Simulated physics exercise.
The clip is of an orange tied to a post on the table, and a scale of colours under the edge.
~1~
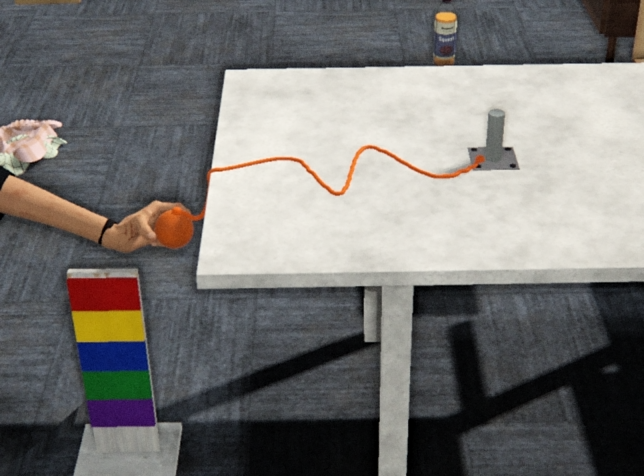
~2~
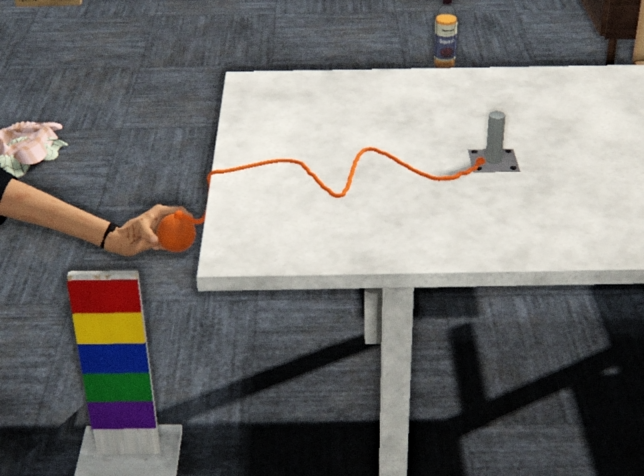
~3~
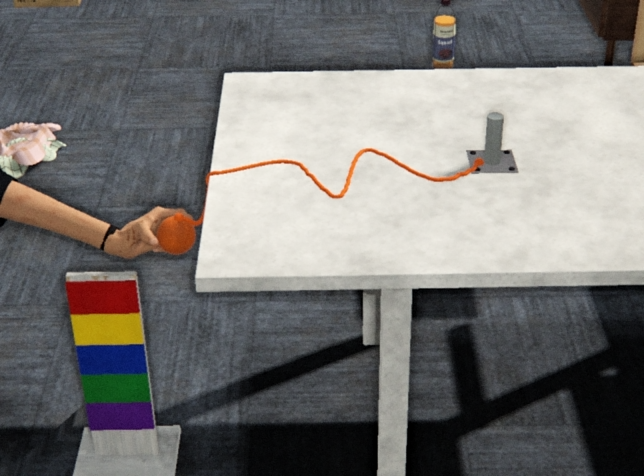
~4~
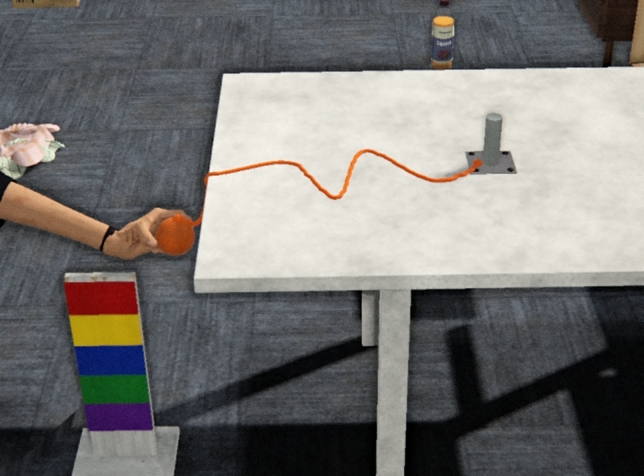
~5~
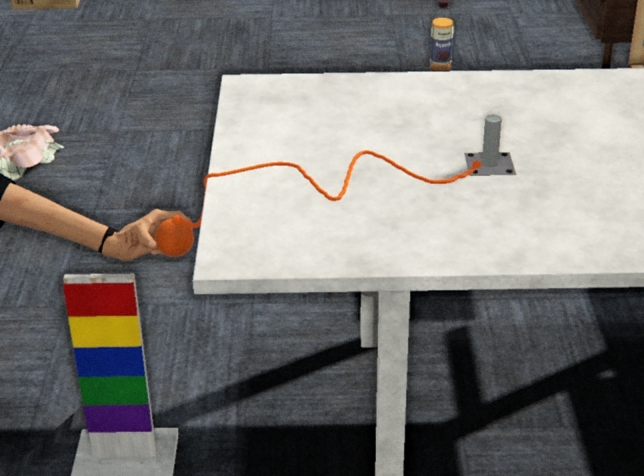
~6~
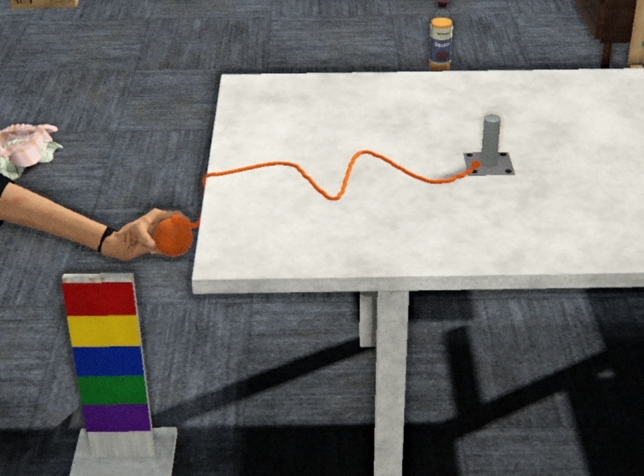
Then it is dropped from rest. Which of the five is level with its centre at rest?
The green one.
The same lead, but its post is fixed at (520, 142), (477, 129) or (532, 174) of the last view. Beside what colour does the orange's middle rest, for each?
Try by try: Blue; green; blue.
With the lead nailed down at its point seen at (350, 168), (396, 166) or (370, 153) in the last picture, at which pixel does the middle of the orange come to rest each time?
About (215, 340), (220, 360) and (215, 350).
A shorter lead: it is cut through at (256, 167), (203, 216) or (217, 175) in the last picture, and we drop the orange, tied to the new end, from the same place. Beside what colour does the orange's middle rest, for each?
Try by try: Red; blue; yellow.
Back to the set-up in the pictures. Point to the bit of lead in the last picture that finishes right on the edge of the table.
Near (324, 193).
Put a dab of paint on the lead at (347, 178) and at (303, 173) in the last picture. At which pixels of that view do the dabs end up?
Near (264, 175) and (209, 222).
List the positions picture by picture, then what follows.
In the first picture, orange (174, 229); red (104, 296); yellow (108, 327); blue (113, 358); green (117, 387); purple (121, 414).
In the second picture, orange (176, 233); lead through (457, 177) (386, 154) (350, 182) (308, 170) (228, 171).
In the third picture, orange (177, 235).
In the fourth picture, orange (175, 236); lead through (455, 179) (384, 156) (347, 184) (305, 172) (225, 173).
In the fifth picture, orange (174, 238).
In the sixth picture, orange (173, 237); lead through (453, 180) (382, 157) (345, 185) (303, 173) (224, 174).
A little later, orange near (187, 336); level with yellow.
Next, orange near (235, 376); level with green.
Later still, orange near (215, 383); level with green.
When it is over, orange near (223, 382); level with green. The lead holds its middle at green.
